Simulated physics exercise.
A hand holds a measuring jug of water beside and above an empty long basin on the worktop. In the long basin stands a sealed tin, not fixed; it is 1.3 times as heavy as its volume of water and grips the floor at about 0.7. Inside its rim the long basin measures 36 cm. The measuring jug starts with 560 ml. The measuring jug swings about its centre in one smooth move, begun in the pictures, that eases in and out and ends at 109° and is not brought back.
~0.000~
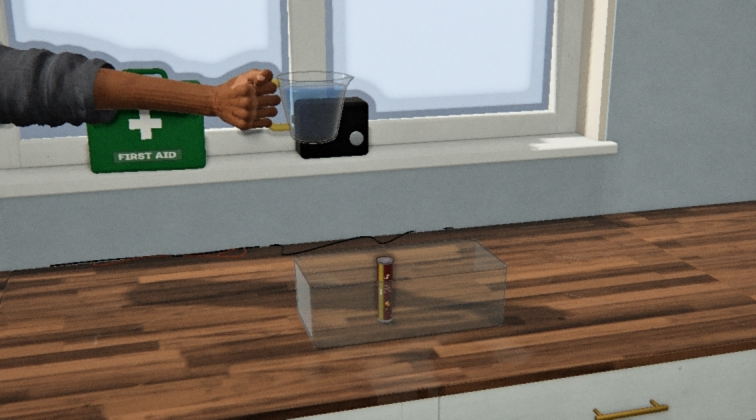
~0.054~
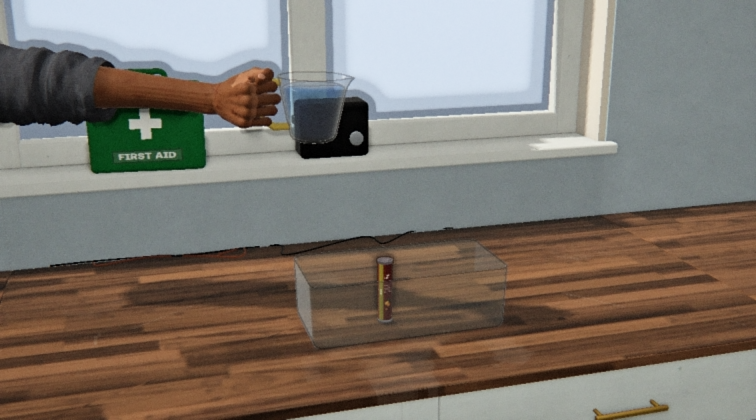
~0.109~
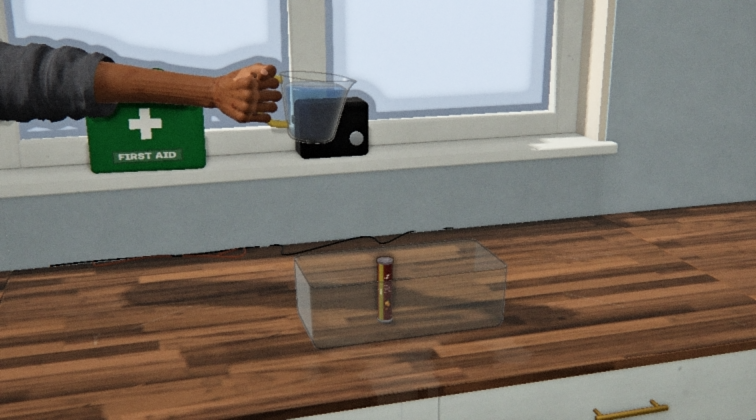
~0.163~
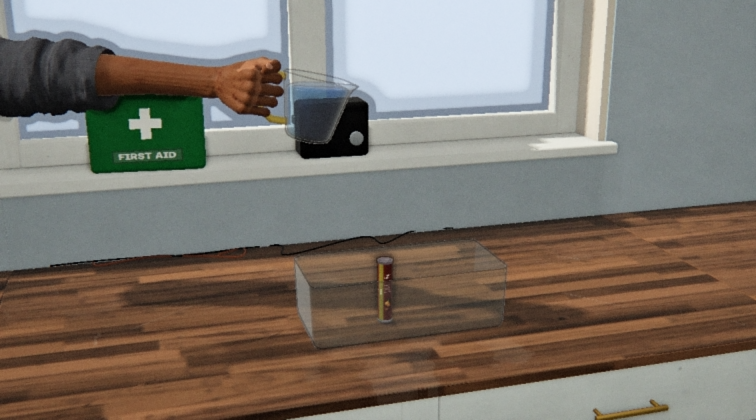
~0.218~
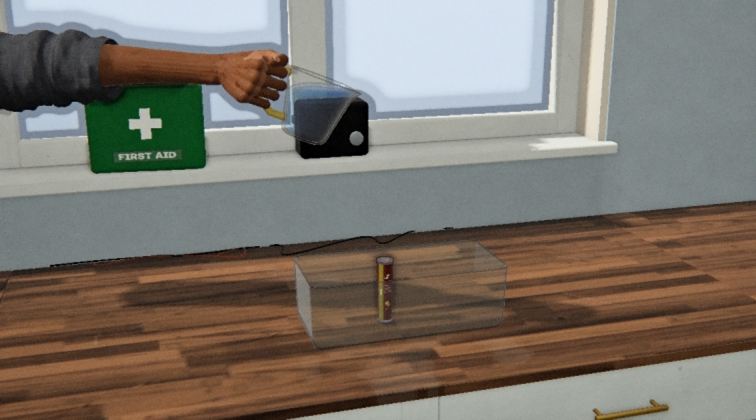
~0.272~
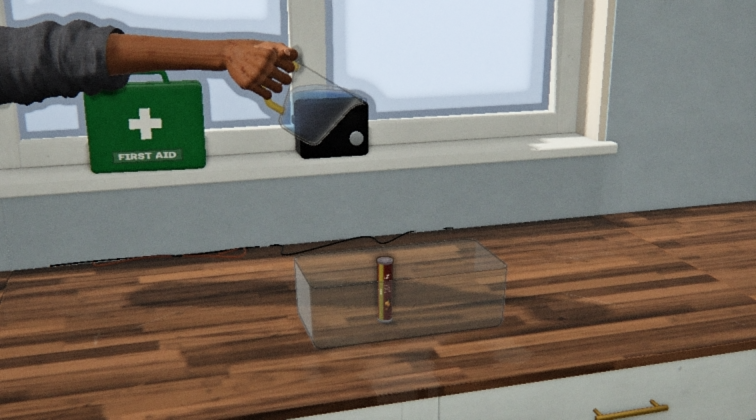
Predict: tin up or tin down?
The tin remains upright.
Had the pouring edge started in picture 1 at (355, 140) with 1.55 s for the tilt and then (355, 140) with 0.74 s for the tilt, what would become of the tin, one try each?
First it falls; then it falls.
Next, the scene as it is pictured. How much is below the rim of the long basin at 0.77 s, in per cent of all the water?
About 68 per cent.
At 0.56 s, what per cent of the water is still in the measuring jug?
About 38 per cent.
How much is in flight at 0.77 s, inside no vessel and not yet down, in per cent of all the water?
Near 28 in a hundred.
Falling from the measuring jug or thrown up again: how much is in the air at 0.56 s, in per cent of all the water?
Near 50 in a hundred.
Then, 0.56 s in, the tilt is 94° and 39 per cent is still to pour; the tin stands where it began.
Then, 0.77 s in, the tilt is 109° and 3 per cent is still to pour; the tin stands where it began.
Then, 1.00 s in, the tilt is 109° and 0 per cent is still to pour; the tin stands where it began.
Then, 1.24 s in, the tilt is 109° and 0 per cent is still to pour; the tin stands where it began.
Finally, the tin stands where it began.
